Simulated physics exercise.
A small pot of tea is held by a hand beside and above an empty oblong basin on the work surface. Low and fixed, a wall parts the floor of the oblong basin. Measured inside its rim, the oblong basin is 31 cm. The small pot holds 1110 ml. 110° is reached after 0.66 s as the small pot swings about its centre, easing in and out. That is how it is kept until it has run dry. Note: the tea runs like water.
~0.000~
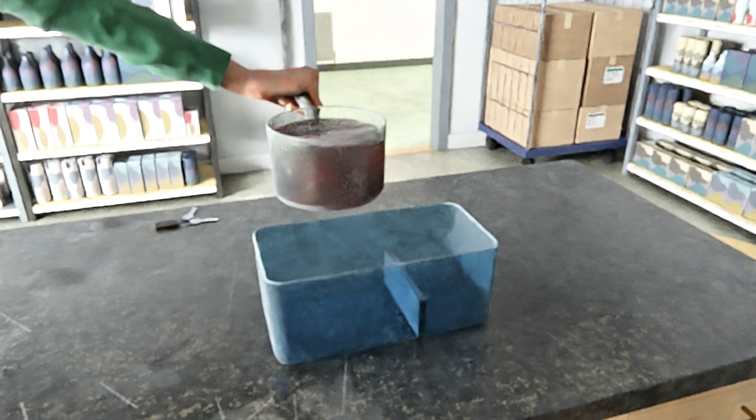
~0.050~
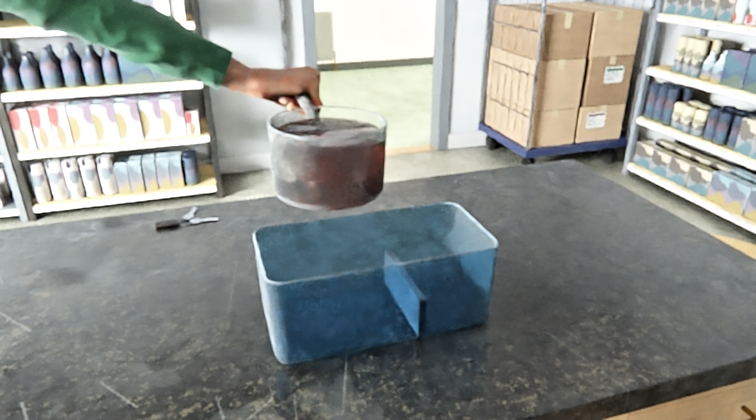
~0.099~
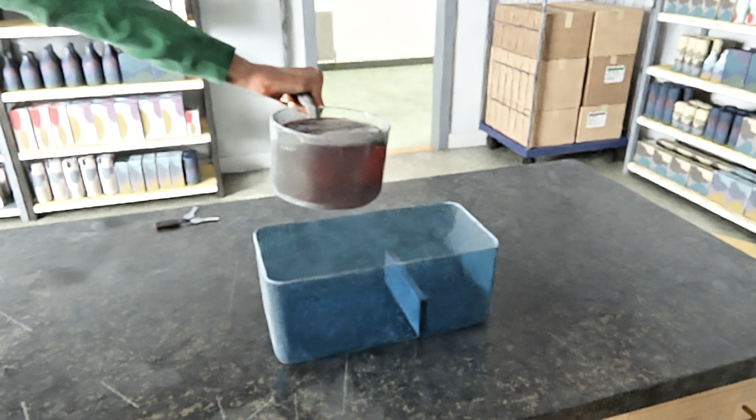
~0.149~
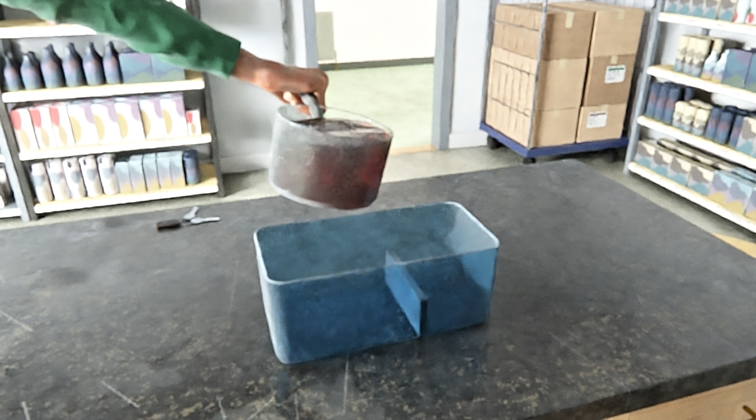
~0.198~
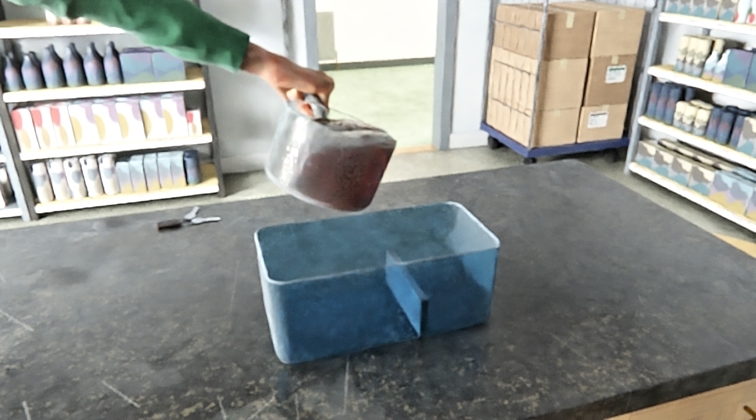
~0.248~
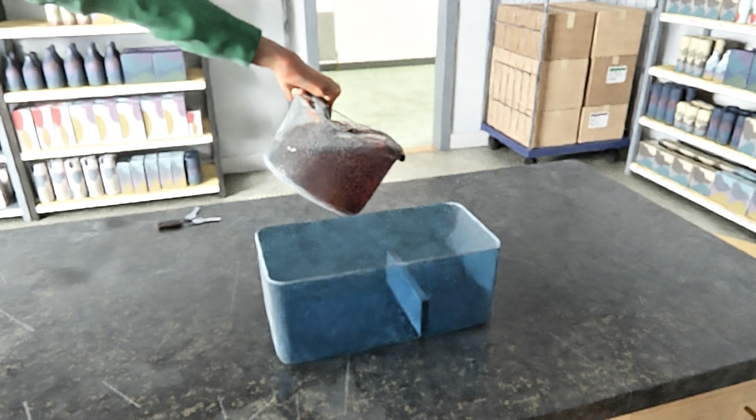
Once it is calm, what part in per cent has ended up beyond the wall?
About 54 per cent ends up there.
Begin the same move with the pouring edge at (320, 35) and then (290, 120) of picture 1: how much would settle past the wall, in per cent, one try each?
The first try gives 20 percent and the second 10 percent.
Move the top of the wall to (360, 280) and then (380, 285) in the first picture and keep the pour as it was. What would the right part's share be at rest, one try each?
95 in a hundred, followed by 80 in a hundred.
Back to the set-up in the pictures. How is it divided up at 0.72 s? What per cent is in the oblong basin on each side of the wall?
About 20 left, about 58 right.
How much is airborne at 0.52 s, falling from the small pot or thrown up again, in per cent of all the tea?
Share: Roughly 32 per cent.
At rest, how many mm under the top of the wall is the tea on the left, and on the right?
Some 42 mm on the left and 16 mm on the right.
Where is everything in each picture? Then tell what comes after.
In the first picture, it leans 0°; its right rim is at (383, 118); the tea meets the walls at (270, 137) and (380, 127); the oblong basin's rim runs from (259, 256) to (476, 223); the wall's top is at (404, 274).
In the second picture, it leans 2°; its right rim is at (383, 120); the tea meets the walls at (271, 137) and (380, 127).
In the third picture, it leans 6°; its right rim is at (386, 123); the tea meets the walls at (273, 135) and (382, 128).
In the fourth picture, it leans 13°; its right rim is at (389, 131); the tea meets the walls at (276, 135) and (386, 129).
In the fifth picture, it leans 23°; its right rim is at (392, 140); the tea meets the walls at (276, 143) and (391, 135); 1 per cent is over the edge.
In the sixth picture, it leans 34°; its right rim is at (393, 153); the tea meets the walls at (274, 144) and (388, 144); 4 per cent is over the edge.
Then, 0.52 s in, the tilt is 99° and 33 per cent is still to pour, 1 is left of the wall and 34 right of it.
Then, 0.72 s in, the tilt is 110° and 6 per cent is still to pour, 19 is left of the wall and 58 right of it.
Then, 0.93 s in, the tilt is 110° and 0 per cent is still to pour, 37 is left of the wall and 58 right of it.
Then, 1.16 s in, the tilt is 110° and 0 per cent is still to pour, 41 is left of the wall and 55 right of it.
Finally, 41 per cent lies left of the wall, 54 right of it and 4 outside.
